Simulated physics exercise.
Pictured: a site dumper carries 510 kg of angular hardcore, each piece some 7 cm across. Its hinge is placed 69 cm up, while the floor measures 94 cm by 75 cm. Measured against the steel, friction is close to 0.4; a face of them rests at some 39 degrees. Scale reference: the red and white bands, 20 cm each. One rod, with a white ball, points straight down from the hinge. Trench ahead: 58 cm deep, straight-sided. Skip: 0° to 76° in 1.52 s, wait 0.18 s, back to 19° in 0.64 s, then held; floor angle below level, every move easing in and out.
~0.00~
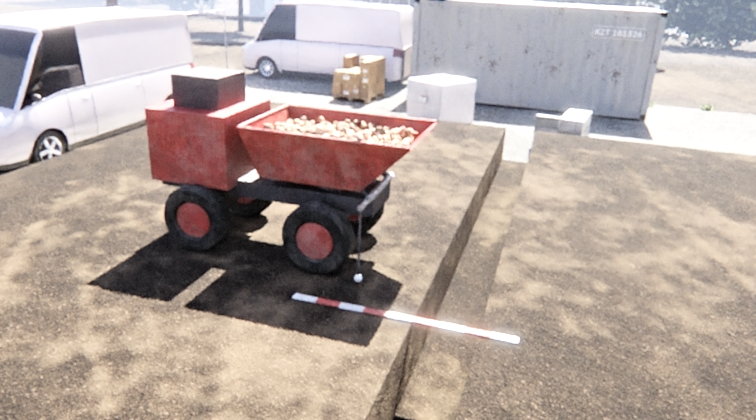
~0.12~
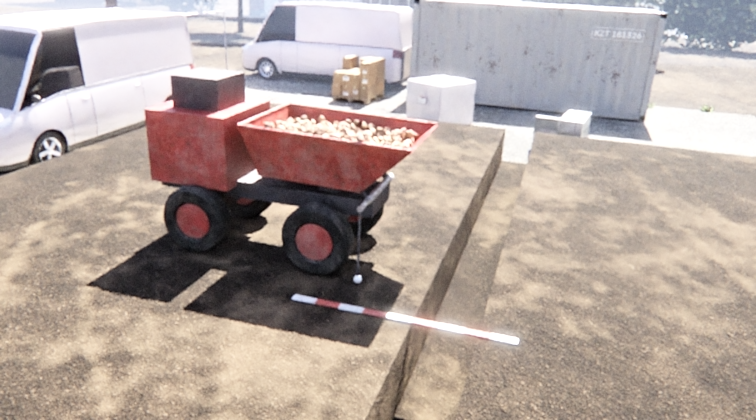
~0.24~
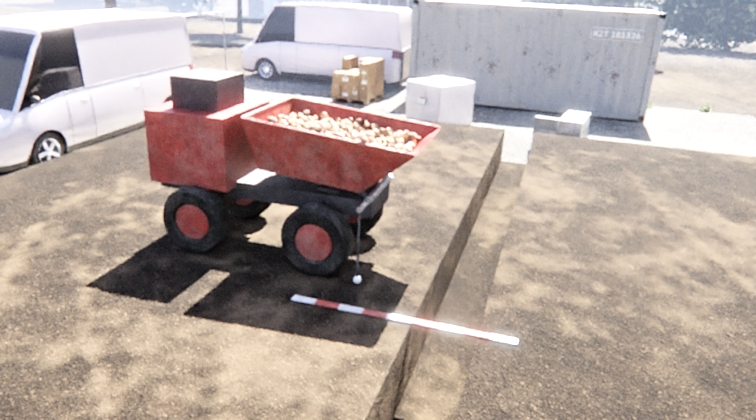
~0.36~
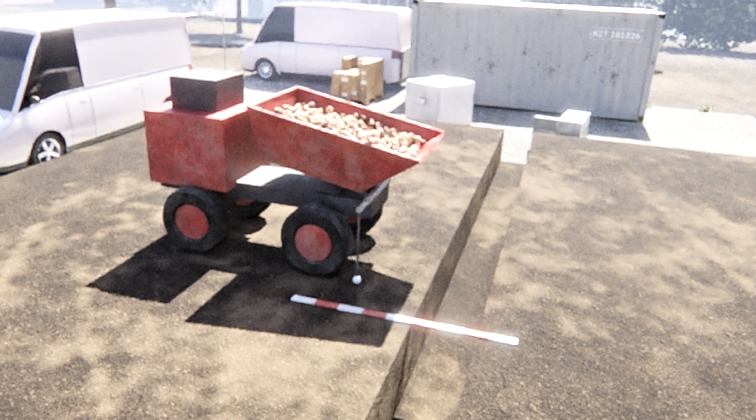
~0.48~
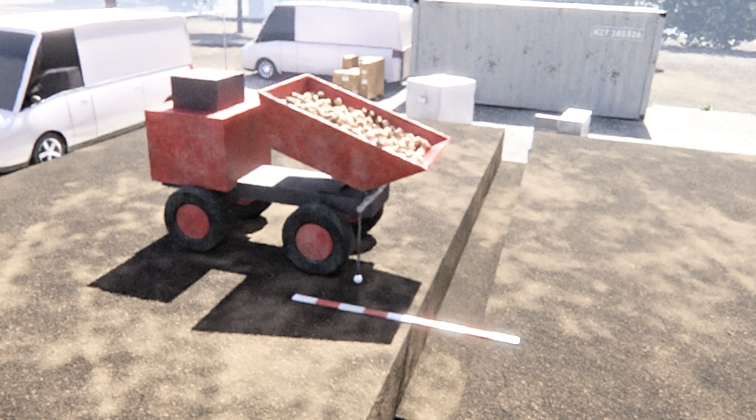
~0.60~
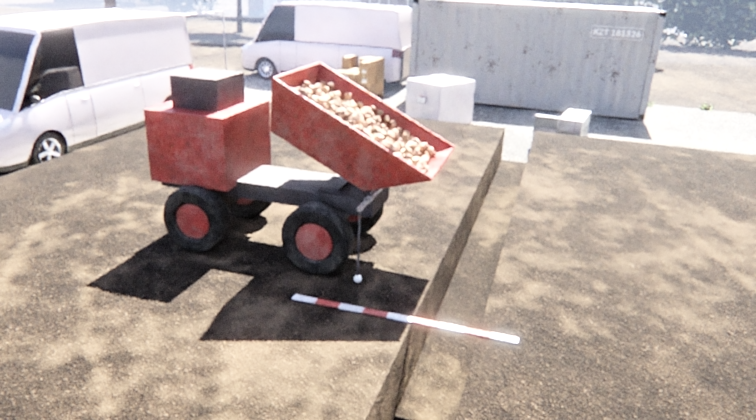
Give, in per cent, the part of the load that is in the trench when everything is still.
Close to 60 in every hundred.
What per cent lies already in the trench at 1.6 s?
35 per cent or so by then.
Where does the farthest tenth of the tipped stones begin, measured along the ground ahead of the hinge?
It's roughly 160 cm in front of the hinge.
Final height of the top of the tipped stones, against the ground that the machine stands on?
Some 20 cm above that level.
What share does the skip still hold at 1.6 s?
Roughly 65 per cent is still inside.
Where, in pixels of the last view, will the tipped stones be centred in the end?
The stones end up centred near (477, 316).
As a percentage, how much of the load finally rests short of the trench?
Some 0 per cent of the load.
After 1.1 s the floor is at 64°; 100 % in the skip; the foremost stones are at (446, 206).
After 1.6 s the floor is at 76°; 63 % in the skip, 36 % in the trench, 1 % past the trench; the foremost stones are at (505, 284).
After 2.8 s the floor is at 19°; 14 % in the skip, 57 % in the trench, 29 % past the trench; the foremost stones are at (637, 295).
After 5.4 s the floor is at 19°; 14 % in the skip, 57 % in the trench, 29 % past the trench; the foremost stones are at (638, 295).
